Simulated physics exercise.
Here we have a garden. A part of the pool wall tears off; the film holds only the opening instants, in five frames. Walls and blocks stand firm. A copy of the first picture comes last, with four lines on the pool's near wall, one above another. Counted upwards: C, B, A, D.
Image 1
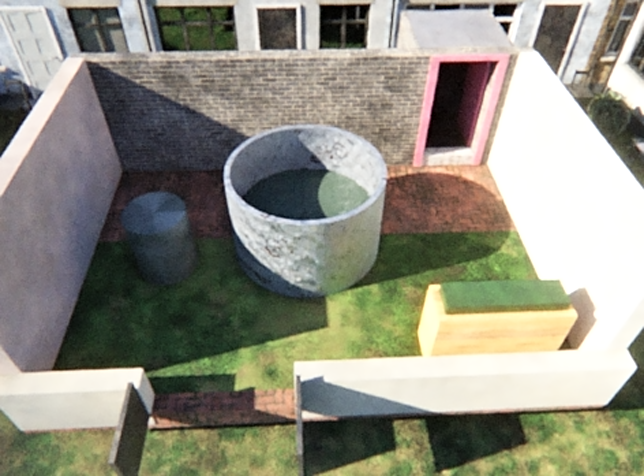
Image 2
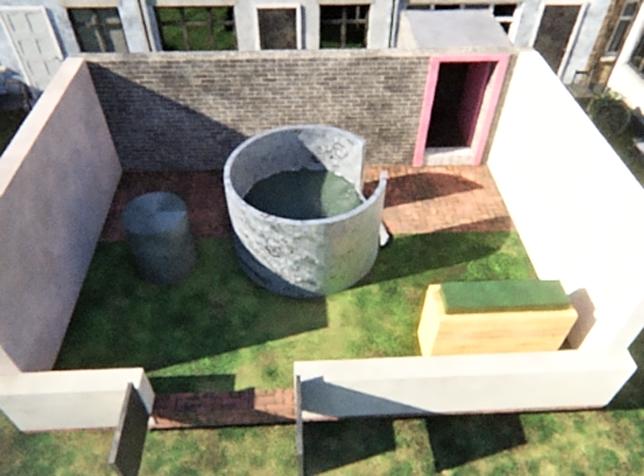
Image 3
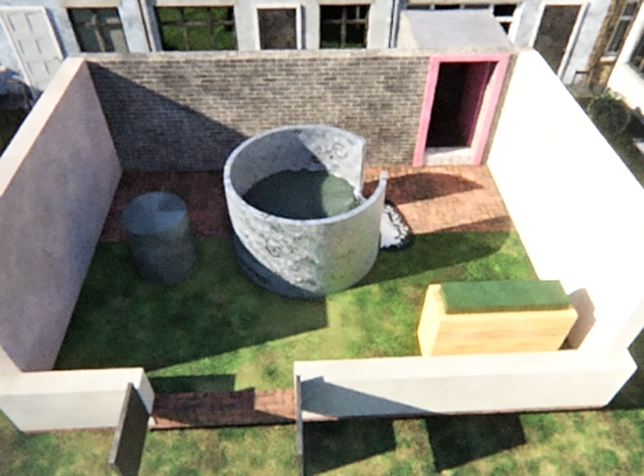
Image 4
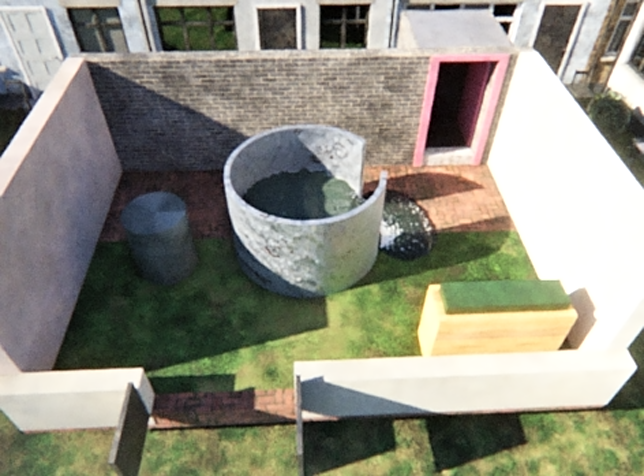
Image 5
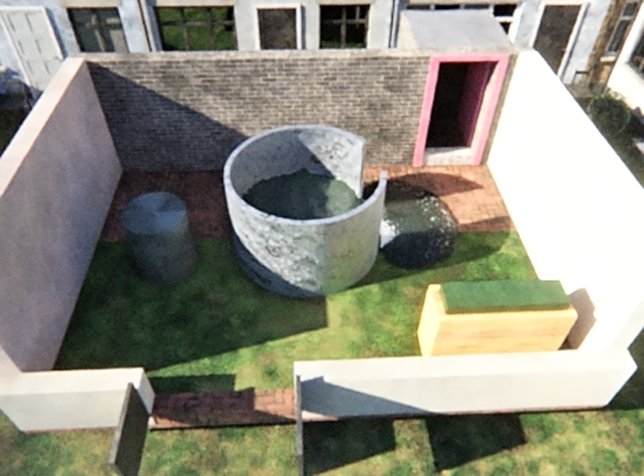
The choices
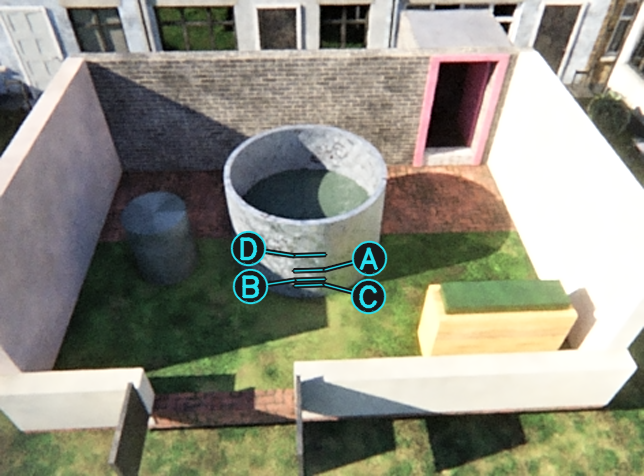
The video shows a walled garden with a round stone pool, a gray cylinder and a pink doorway. A gap opens in the pool's right side, and dark water pours out, spreading rightward over the brick paving and grass.
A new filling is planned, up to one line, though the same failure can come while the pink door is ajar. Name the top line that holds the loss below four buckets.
Take A.
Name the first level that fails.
It is D.
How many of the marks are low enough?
Three of them.
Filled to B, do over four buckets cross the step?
No.
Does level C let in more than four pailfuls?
No.
On the marked copy, A at (309, 270); B at (309, 279); C at (309, 285); D at (309, 255); from the bottom up C, B, A, D.
If A is chosen, a bucket or two gets in.
If B is chosen, nothing gets over.
If C is chosen, nothing gets over.
If D is chosen, about 9 bucketfuls get in.
